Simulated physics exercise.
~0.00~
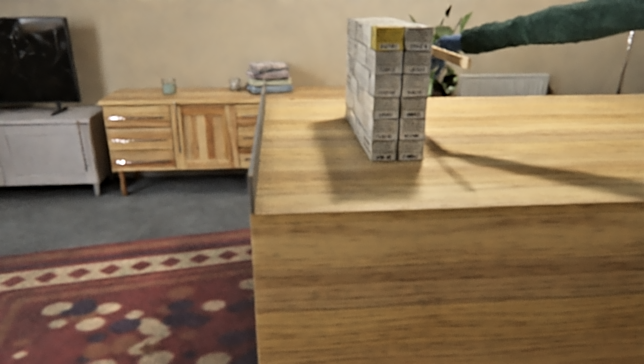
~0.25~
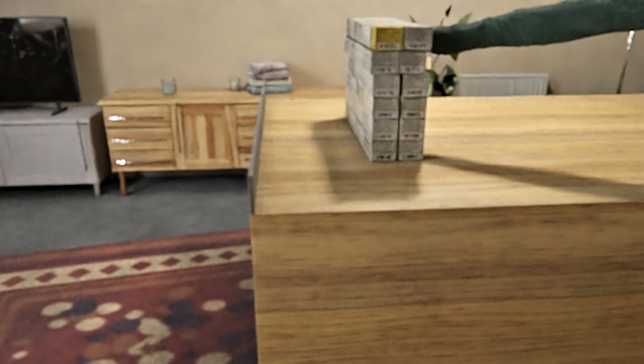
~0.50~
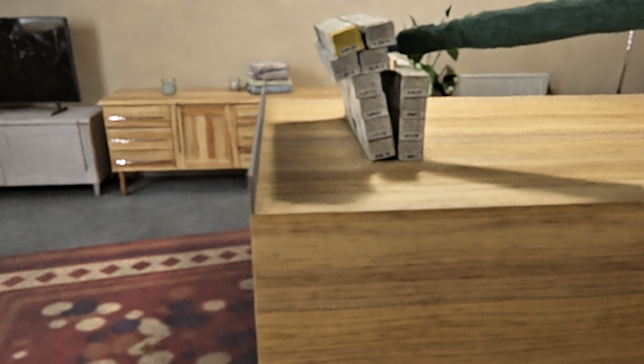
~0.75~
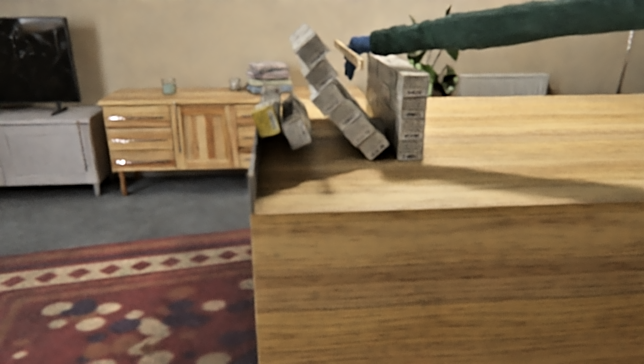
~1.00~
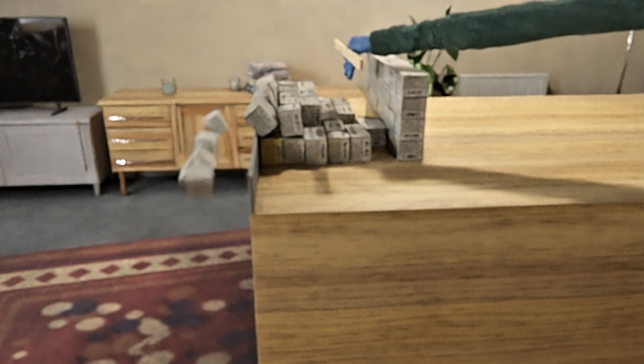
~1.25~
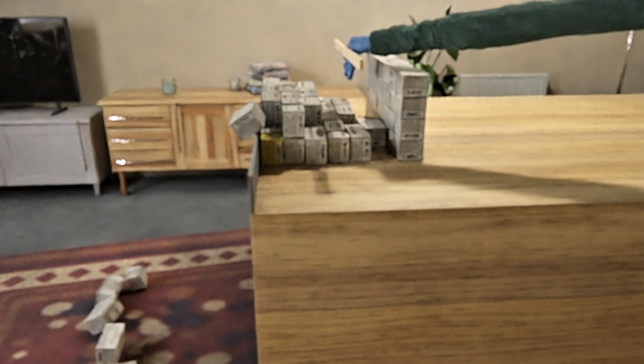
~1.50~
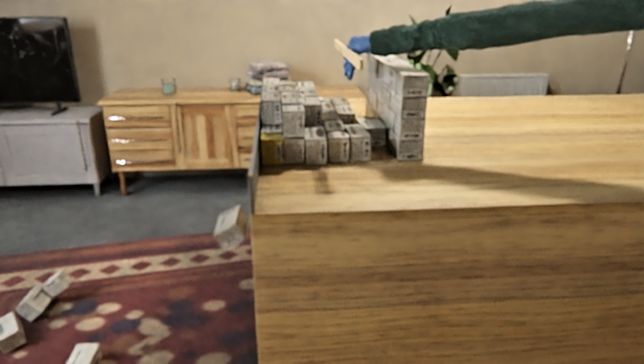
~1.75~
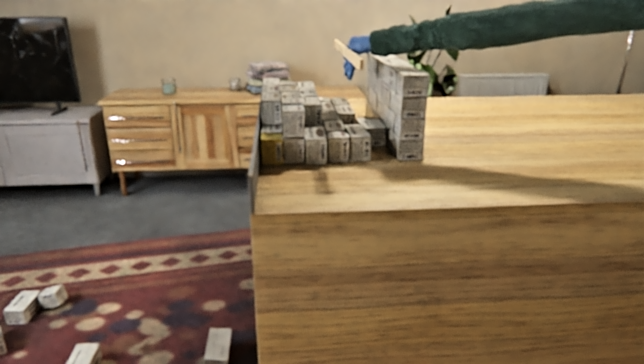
The clip shows a gloved hand pushing a wooden strip against a stack of small packets on a wooden cupboard, toppling many leftward, including a yellow one. Most of the fallen packets pile up near the edge, several drop onto the patterned rug, and part of the stack stays standing.
